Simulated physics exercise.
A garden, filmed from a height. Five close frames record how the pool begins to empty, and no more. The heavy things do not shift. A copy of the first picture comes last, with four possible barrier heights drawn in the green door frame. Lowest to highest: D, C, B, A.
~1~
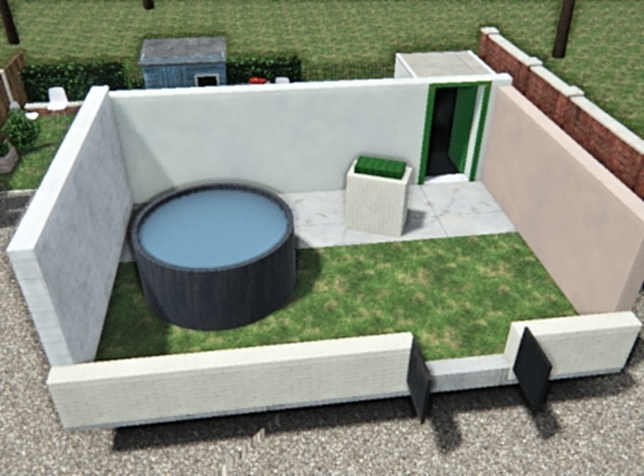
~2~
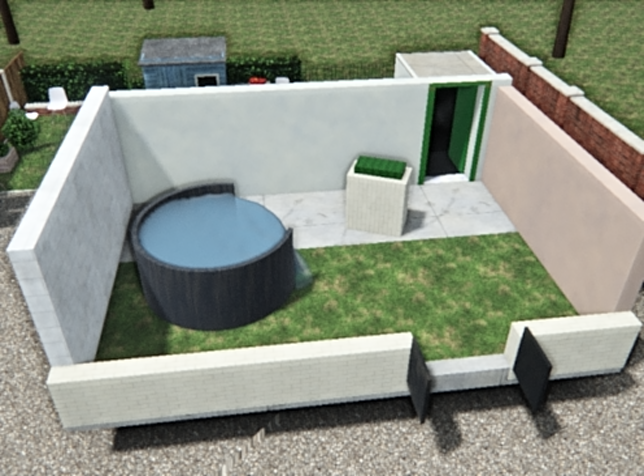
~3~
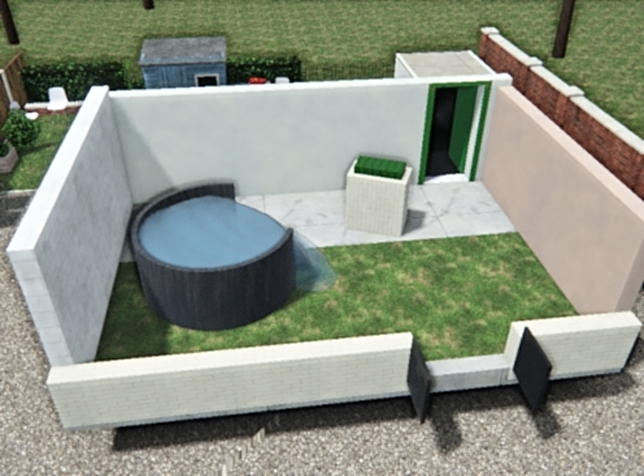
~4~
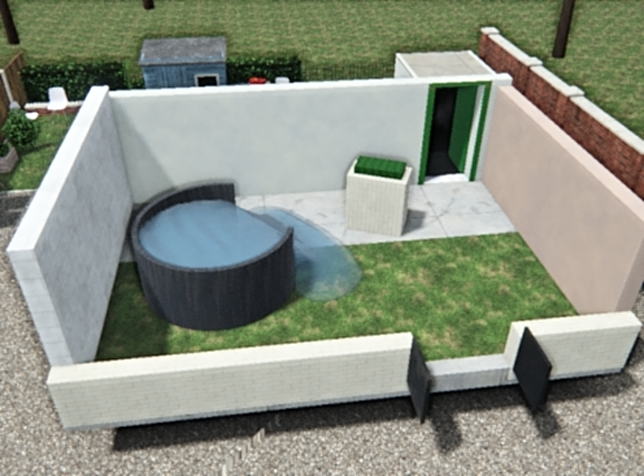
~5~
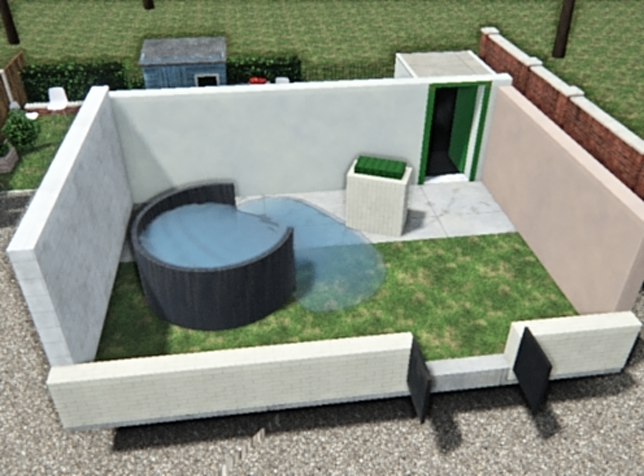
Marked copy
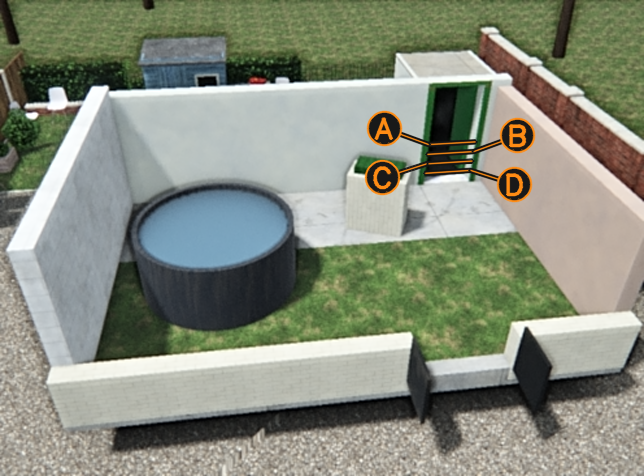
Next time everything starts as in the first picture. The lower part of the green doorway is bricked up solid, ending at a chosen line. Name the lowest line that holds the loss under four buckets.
The answer is mark D.
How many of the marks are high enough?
All of the four.
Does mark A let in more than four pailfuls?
No, that is safe.
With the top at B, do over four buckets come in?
No, that is safe.
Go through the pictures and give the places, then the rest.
The first frame shows water in the pool at rest, its middle at (215, 227); foot of the green doorway at (446, 183); open gate at (462, 325).
In the second frame, 2 % of the ground under water, visible out to (300, 274).
In the third frame, 5 % of the ground under water, visible out to (328, 277).
In the fourth frame, 11 % of the ground under water, visible out to (350, 287).
In the fifth frame, 18 % of the ground under water, visible out to (283, 198).
In orange, A at (452, 143); B at (450, 152); C at (449, 162); D at (448, 171); from the bottom up D, C, B, A.
If A is chosen, nothing gets over.
If B is chosen, nothing gets over.
If C is chosen, nothing gets over.
If D is chosen, a splash gets over, under a bucket.
